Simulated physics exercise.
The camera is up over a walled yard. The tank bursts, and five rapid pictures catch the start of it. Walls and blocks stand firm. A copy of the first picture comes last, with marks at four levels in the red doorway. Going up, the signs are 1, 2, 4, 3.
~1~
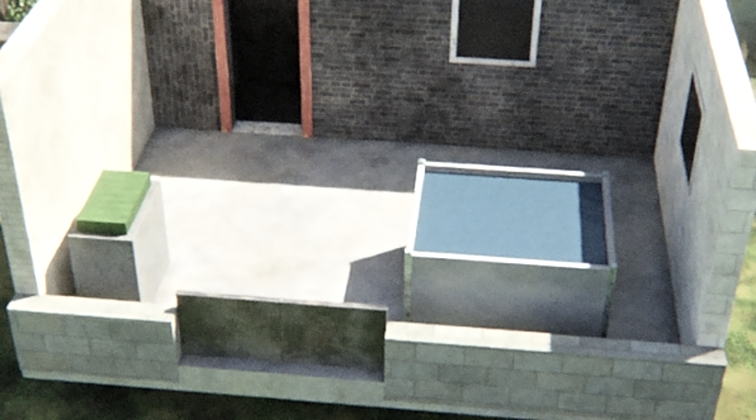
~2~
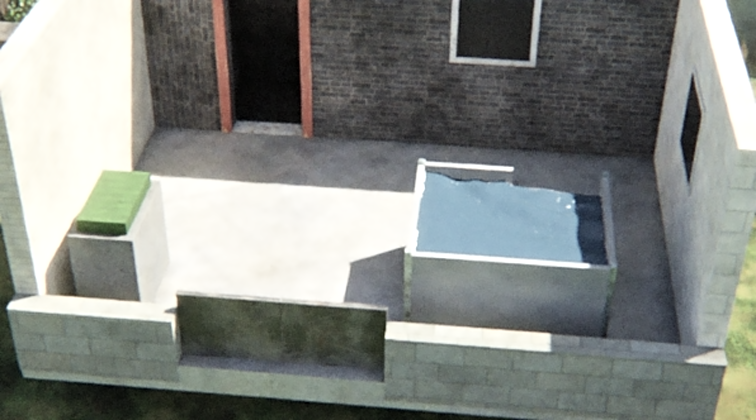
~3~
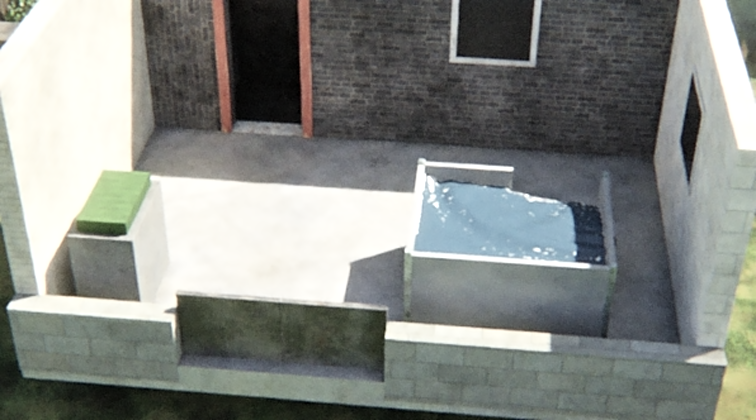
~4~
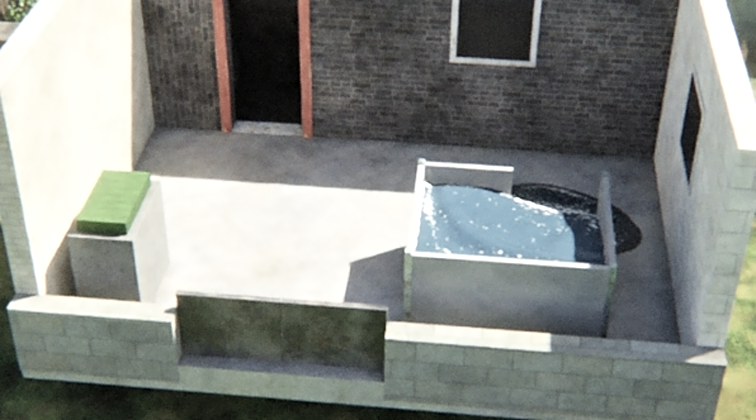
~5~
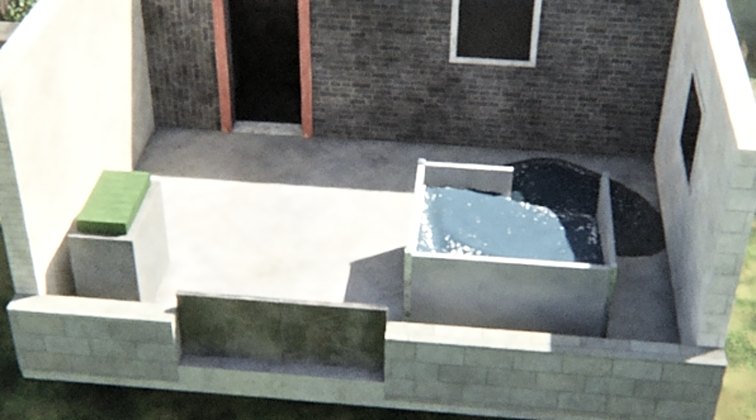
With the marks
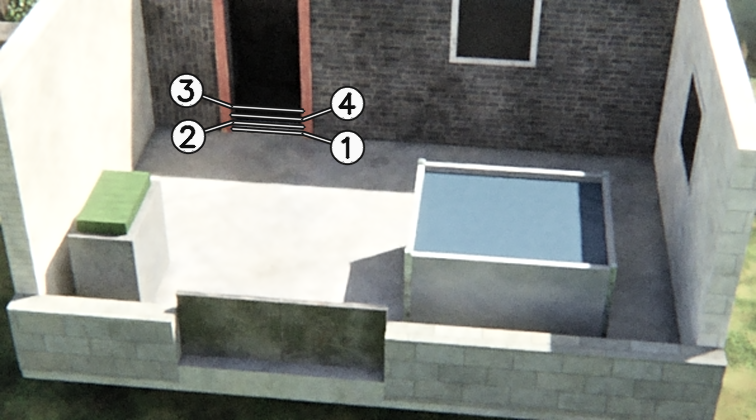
We see a walled yard with a red-framed doorway and a water-filled tank; part of the tank's back wall disappears, the water surface churns and lowers, and water spreads across the ground behind and to the right.
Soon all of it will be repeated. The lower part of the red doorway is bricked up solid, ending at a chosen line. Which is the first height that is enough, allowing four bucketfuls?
That is line 2.
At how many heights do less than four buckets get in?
Three of the four.
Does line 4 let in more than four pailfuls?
No, not at all.
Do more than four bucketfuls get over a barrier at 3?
No.
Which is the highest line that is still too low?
That is line 1.
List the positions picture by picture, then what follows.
Water in the tank at rest, its middle at (511, 219); foot of the red doorway at (268, 134); shut gate at (282, 309).
Water covers 1 % of the ground, its front hidden from here.
Water covers 4 % of the ground, its front hidden from here.
Water covers 8 % of the ground, its front hidden from here.
Water covers 16 % of the ground and shows as far out as (565, 163).
On the marked copy, 1 at (267, 131); 2 at (267, 124); 3 at (266, 108); 4 at (267, 117); from the bottom up 1, 2, 4, 3.
If 1 is chosen, about 13 bucketfuls get in.
If 2 is chosen, a bucket or two gets in.
If 3 is chosen, nothing gets over.
If 4 is chosen, nothing gets over.
